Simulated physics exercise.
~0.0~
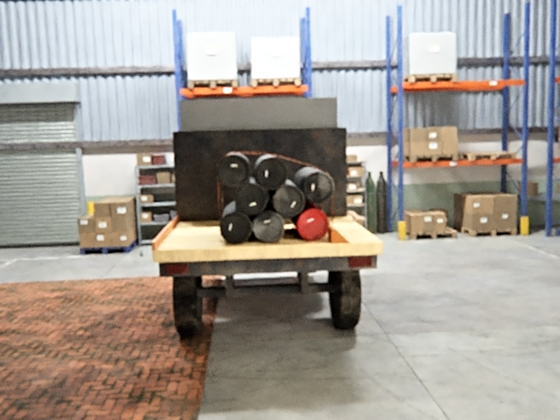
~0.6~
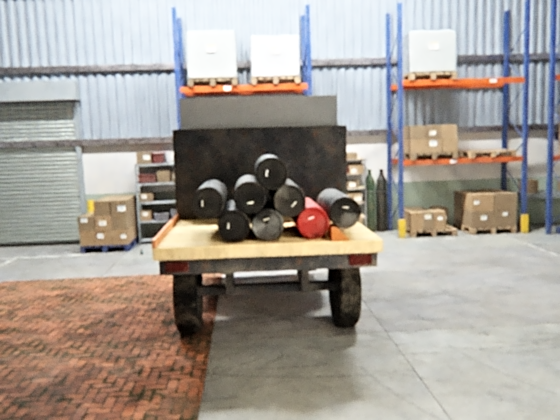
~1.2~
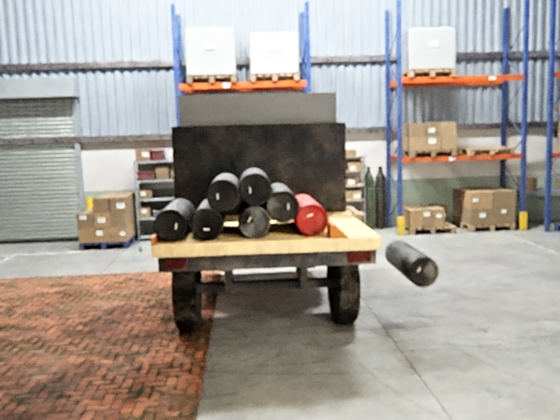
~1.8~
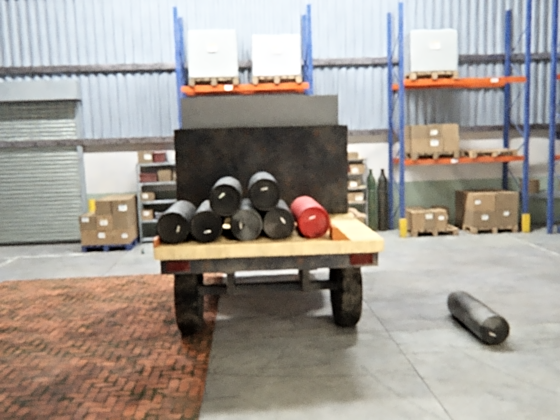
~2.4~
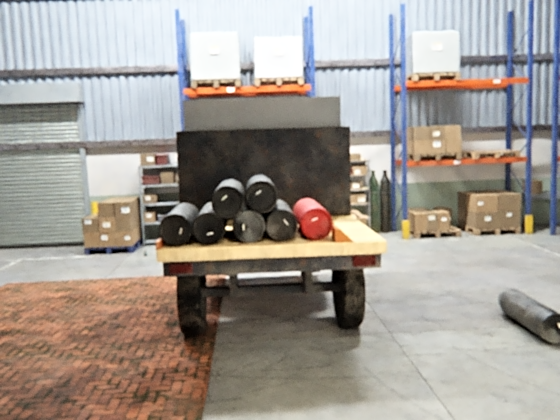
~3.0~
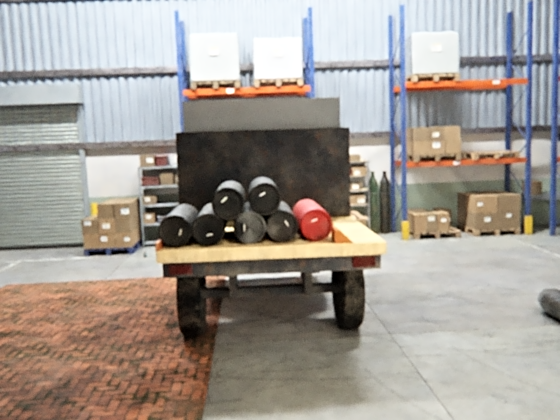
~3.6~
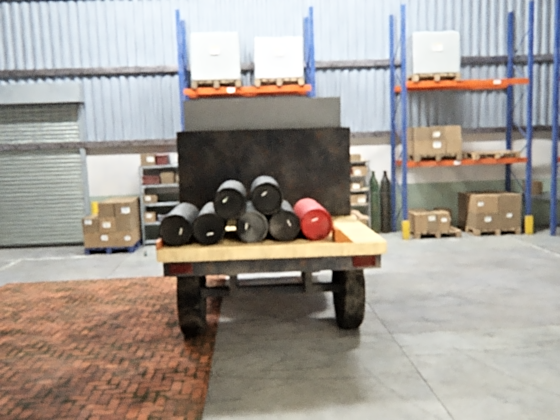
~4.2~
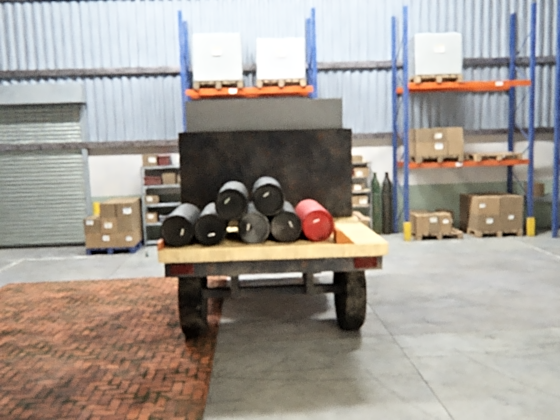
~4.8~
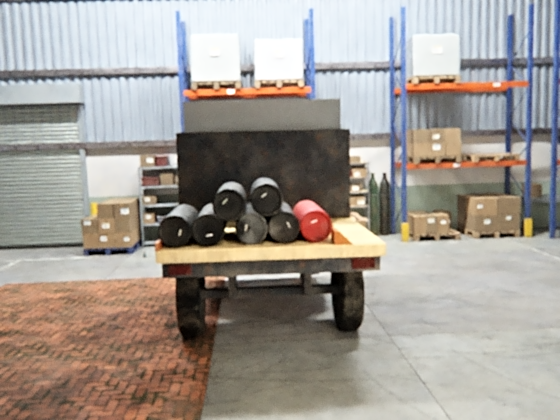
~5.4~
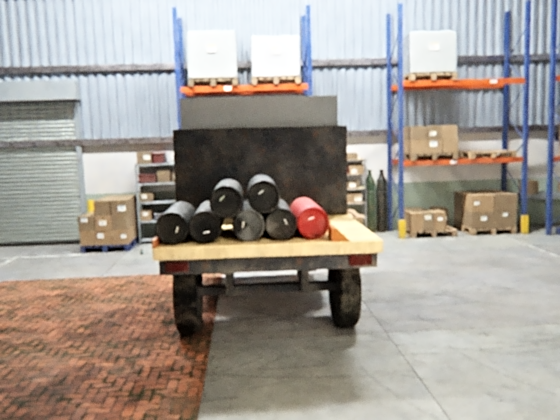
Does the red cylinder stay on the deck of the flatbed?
Yes, the red cylinder stays on the deck, resting at the right end of the bottom row.
The clip opens on the back of a parked flatbed in a warehouse, with a stack of dark cylinders and a single red one strapped on its level deck. The straps come off and the stack slumps, spreading to both sides. One dark cylinder goes over the right edge and drops to the concrete floor. It rolls away to the right until it is out of view. The others settle on the deck in a low row with two resting on top, and the red one stays at the right end of that row.
